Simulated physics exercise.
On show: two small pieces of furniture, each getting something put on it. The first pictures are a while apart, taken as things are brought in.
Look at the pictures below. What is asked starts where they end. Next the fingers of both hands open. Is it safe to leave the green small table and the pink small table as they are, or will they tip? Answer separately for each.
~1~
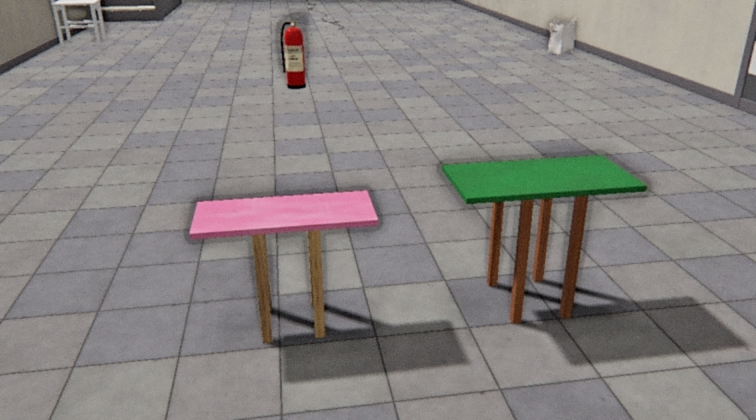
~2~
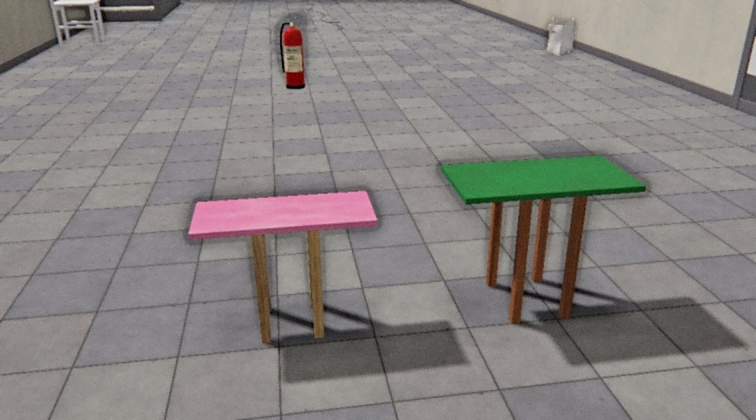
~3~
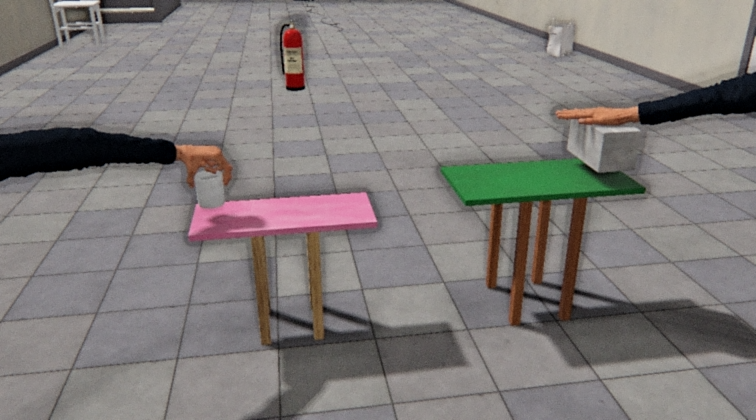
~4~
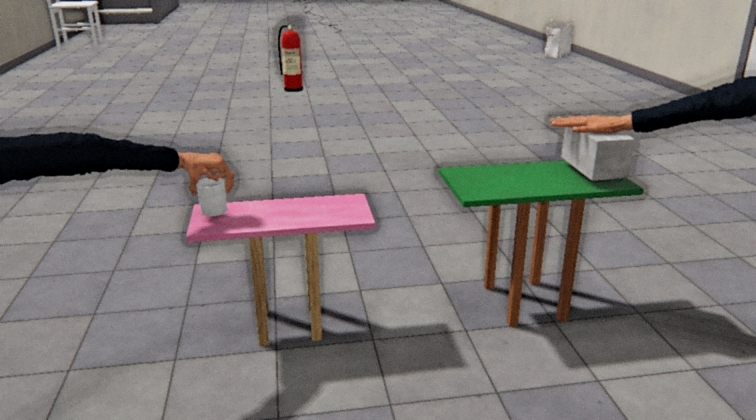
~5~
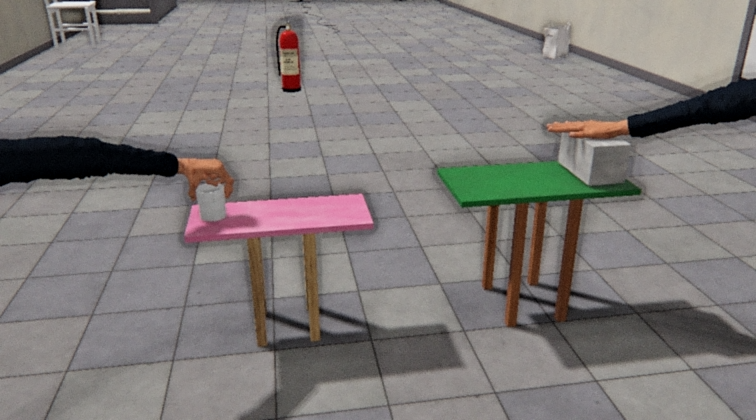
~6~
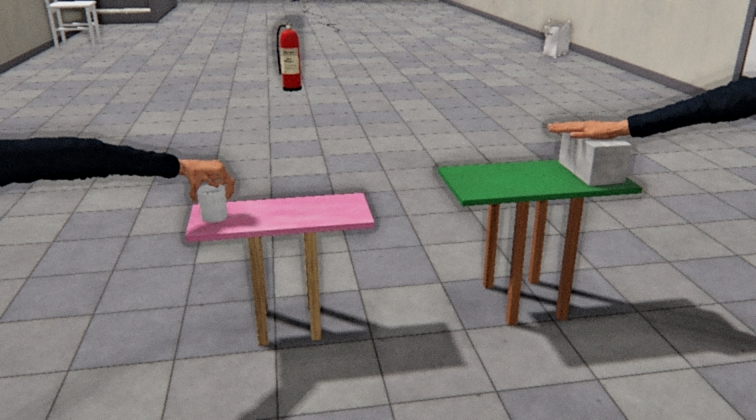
Green small table: Not safe, it tips over; pink small table: Safe, it stays put.
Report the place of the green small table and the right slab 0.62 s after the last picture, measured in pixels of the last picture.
The green small table around (580, 174); the right slab around (638, 167).
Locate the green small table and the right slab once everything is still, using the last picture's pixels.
(660, 222) and (750, 265).
Then, 0.62 s after the last picture, green small table tipped 19° from how it was near (580, 174); pink small table at rest near (281, 216).
Then, 0.78 s after the last picture, green small table tipped 42° from how it was near (621, 187); pink small table at rest near (281, 216).
Then, 0.90 s after the last picture, green small table tipped 68° from how it was near (652, 223); pink small table at rest near (281, 216).
At rest, the green small table overbalances, near (660, 222); the pink small table holds firm, near (281, 216).
